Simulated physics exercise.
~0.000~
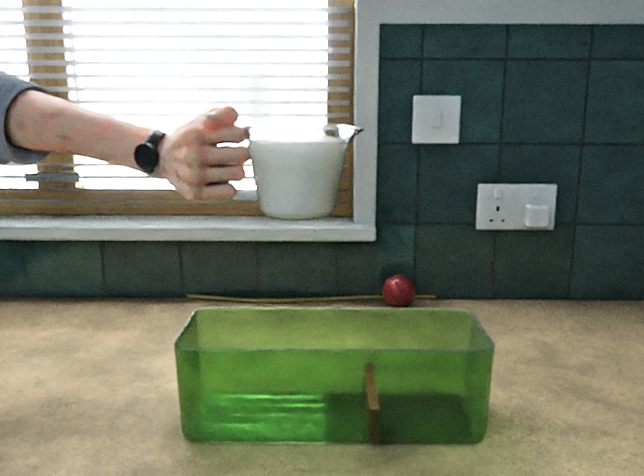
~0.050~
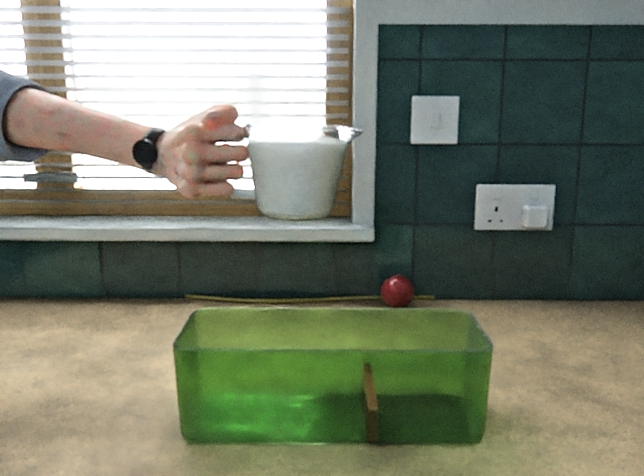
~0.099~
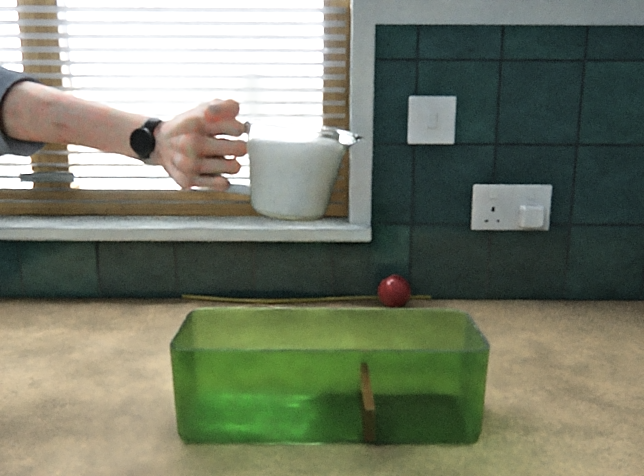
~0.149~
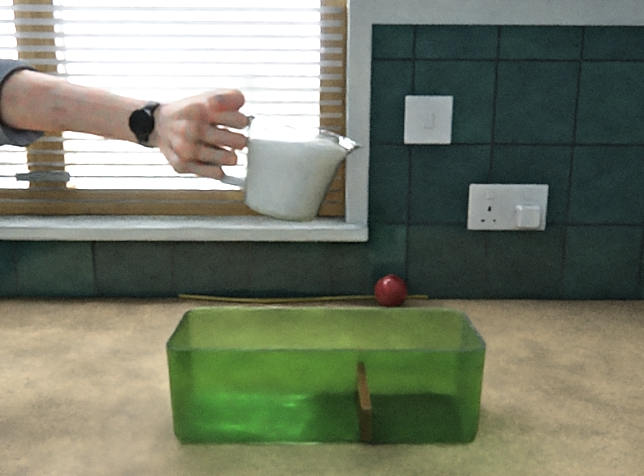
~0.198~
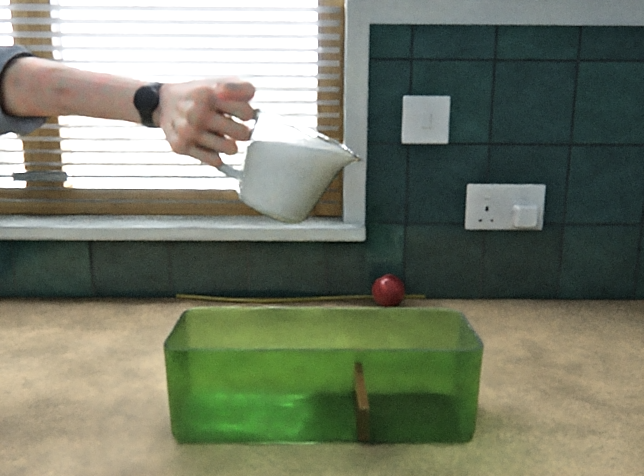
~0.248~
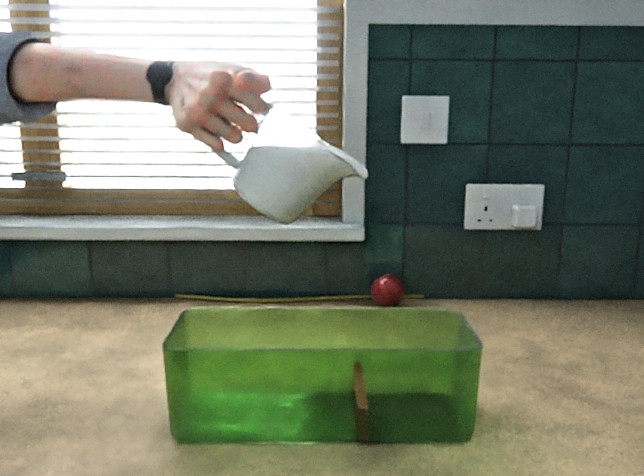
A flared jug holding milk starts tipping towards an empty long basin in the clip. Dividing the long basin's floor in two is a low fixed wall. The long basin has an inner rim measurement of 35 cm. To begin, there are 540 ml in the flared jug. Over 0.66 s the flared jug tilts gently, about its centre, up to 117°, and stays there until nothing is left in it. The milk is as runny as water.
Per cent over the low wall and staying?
72 per cent.
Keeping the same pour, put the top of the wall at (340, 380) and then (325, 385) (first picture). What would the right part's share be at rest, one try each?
The first try gives 85 percent and the second 85 percent.
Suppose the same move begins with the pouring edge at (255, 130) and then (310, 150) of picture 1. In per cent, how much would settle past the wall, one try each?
Near 10 in a hundred on the first go and near 20 in a hundred on the second.
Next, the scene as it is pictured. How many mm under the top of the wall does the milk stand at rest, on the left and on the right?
About 36 mm left, about 14 mm right.
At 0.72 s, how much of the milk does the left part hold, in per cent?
That share comes to around 12 in a hundred.
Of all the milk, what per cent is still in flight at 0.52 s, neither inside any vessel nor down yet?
At that moment, about 40 percent.
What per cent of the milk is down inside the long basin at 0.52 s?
I'd put it near 32 percent.
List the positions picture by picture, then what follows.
The first picture shows tilt 0°; pouring edge (364, 128); surface from (251, 140) to (347, 140); the long basin's rim runs from (186, 328) to (482, 330); the wall's top is at (371, 385).
The second picture shows tilt 2°; pouring edge (364, 131); surface from (250, 139) to (346, 141).
The third picture shows tilt 6°; pouring edge (364, 136); surface from (250, 137) to (344, 142).
The fourth picture shows tilt 14°; pouring edge (364, 146); surface from (250, 137) to (347, 146).
The fifth picture shows tilt 24°; pouring edge (364, 159); surface from (251, 142) to (352, 151).
The sixth picture shows tilt 36°; pouring edge (363, 176); surface from (245, 154) to (355, 163); 3 per cent is over the edge.
Then, 0.52 s in, the tilt is 105° and 28 per cent is still to pour, 0 is left of the wall and 31 right of it.
Then, 0.72 s in, the tilt is 117° and 1 per cent is still to pour, 11 is left of the wall and 73 right of it.
Then, 0.93 s in, the tilt is 117° and 0 per cent is still to pour, 21 is left of the wall and 73 right of it.
Then, 1.16 s in, the tilt is 117° and 0 per cent is still to pour, 22 is left of the wall and 72 right of it.
Finally, 22 per cent lies left of the wall, 72 right of it and 5 outside.
